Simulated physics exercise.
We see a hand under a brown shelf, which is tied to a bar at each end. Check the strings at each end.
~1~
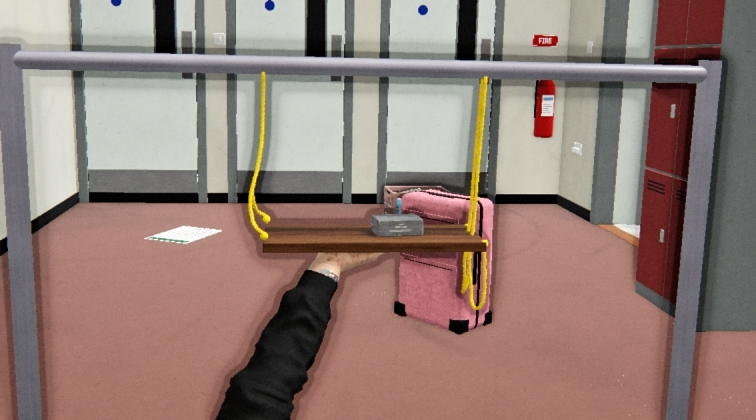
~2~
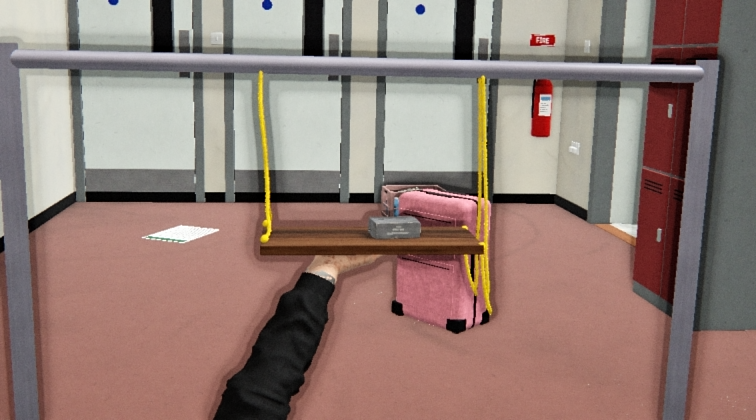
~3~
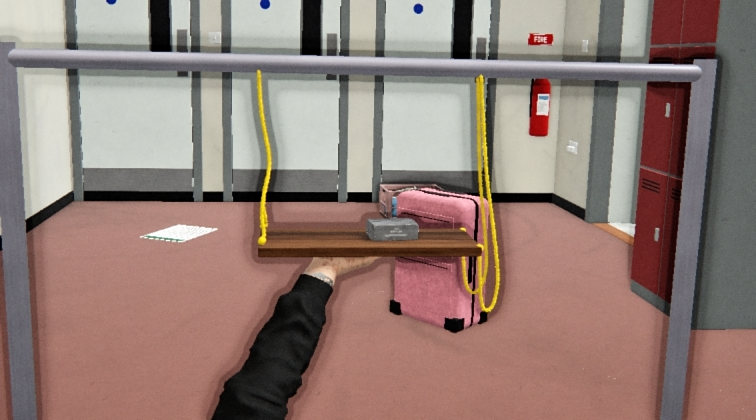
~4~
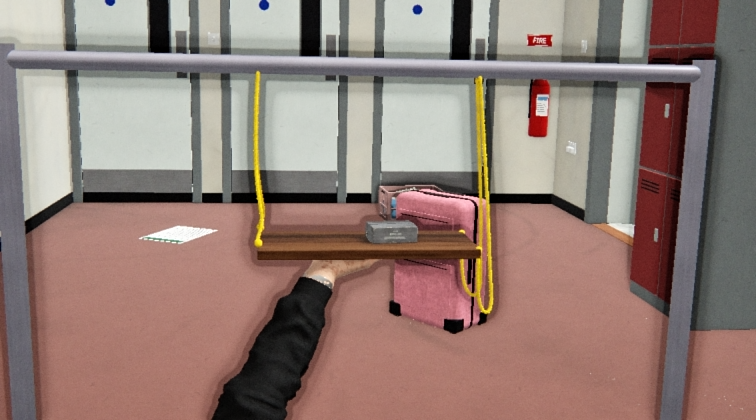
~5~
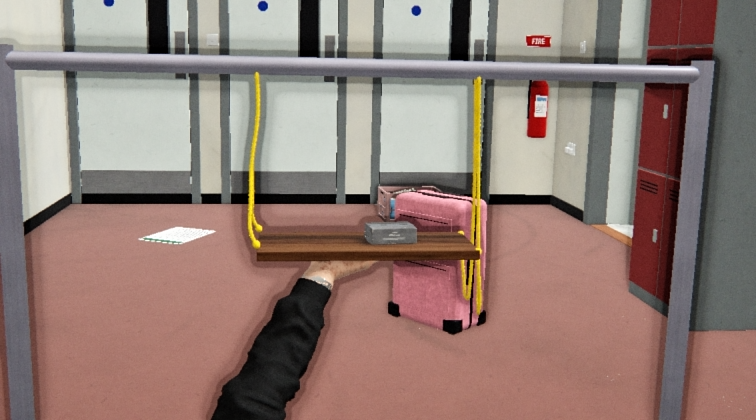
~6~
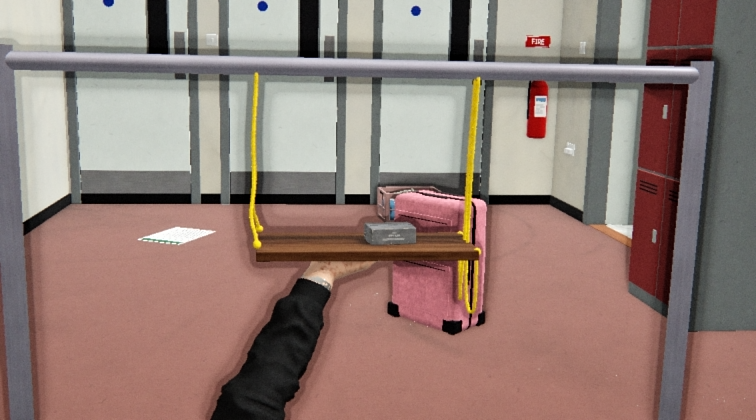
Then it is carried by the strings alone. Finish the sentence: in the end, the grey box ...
In the end, the grey box slips off the right end.
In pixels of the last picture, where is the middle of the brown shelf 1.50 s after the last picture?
Close to (348, 307).
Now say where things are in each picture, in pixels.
The first frame shows grey box (397, 225); brown shelf (377, 248).
The second frame shows grey box (394, 227).
The third frame shows grey box (392, 229).
The fourth frame shows grey box (391, 232); brown shelf (371, 255).
The fifth frame shows grey box (390, 233).
The sixth frame shows grey box (390, 233); brown shelf (370, 256); left strings almost straight; right strings slack, hanging in a loop.
Then, 0.42 s later than the last view, board tipped 14° down to the right; box sliding near (505, 295).
Then, 0.96 s later than the last view, board tipped 26° down to the right; box on the floor.
Then, 1.50 s later than the last view, board tipped 39° down to the right; box on the floor.
Finally, board tipped 39° down to the right; box on the floor. The grey box goes off on the right.
